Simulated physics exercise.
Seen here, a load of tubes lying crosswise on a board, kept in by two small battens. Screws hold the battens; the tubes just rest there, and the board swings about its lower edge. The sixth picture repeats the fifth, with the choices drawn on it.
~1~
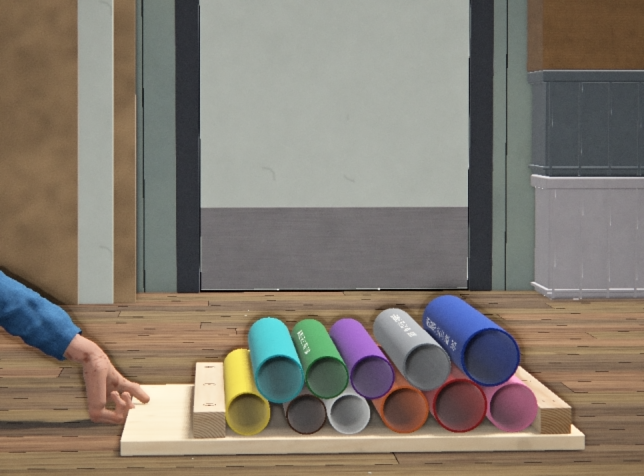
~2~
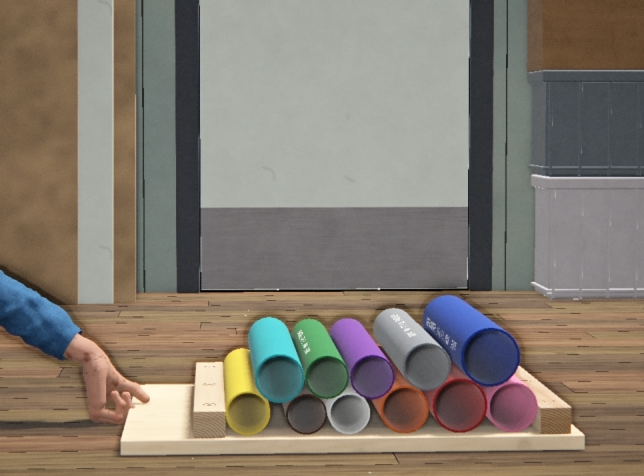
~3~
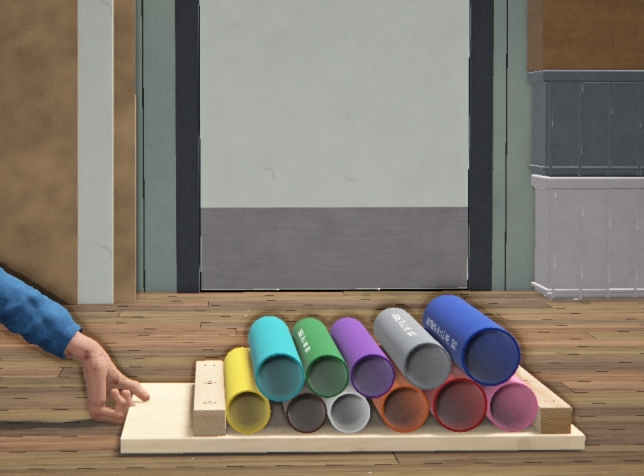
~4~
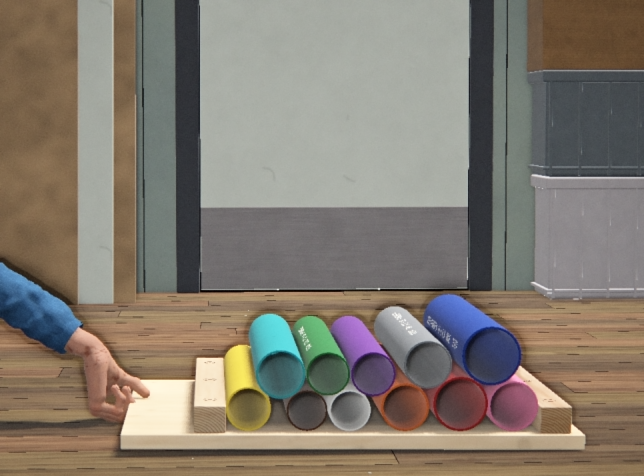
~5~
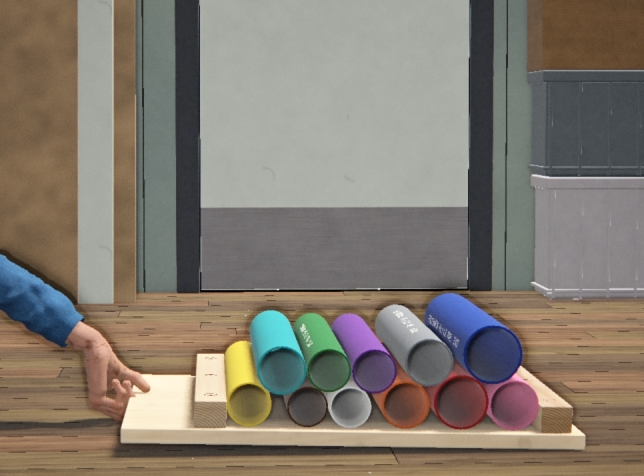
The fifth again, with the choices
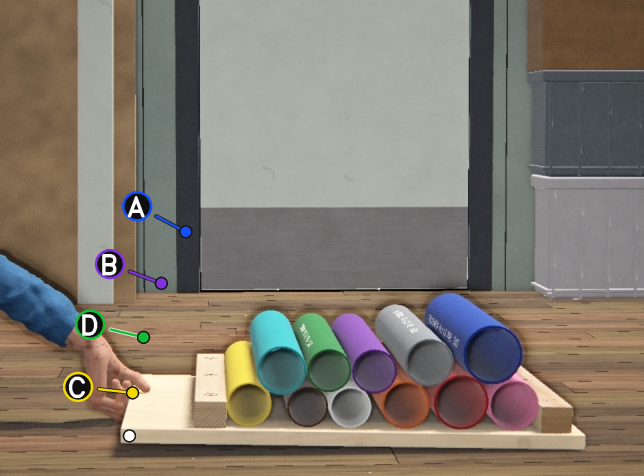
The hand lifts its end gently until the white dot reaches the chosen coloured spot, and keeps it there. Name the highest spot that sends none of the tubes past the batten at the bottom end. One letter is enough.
Up to B.
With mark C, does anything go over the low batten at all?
No, at C.
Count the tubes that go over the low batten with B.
The count is none.
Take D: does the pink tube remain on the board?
Yes.
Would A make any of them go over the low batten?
Yes, at A.
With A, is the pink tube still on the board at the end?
Yes.
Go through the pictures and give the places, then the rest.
In the first picture, yellow tube (248, 413); brown tube (307, 414).
In the second picture, orange tube (404, 410).
In the third picture, board (342, 402); yellow tube (248, 411); turquoise tube (280, 377); green tube (328, 376).
In the fourth picture, board (342, 399); yellow tube (248, 408); brown tube (307, 410).
In the fifth picture, board (342, 396); yellow tube (249, 404); brown tube (307, 407).
On the copy, A at (186, 232); B at (162, 283); C at (132, 393); D at (144, 337); the white dot at (130, 436).
On B. First, board at 15°.
Then, board at 21°.
Finally, board at 21°, none over the low batten.
By contrast, A one over the low batten (blue); C none over the low batten; D none over the low batten.
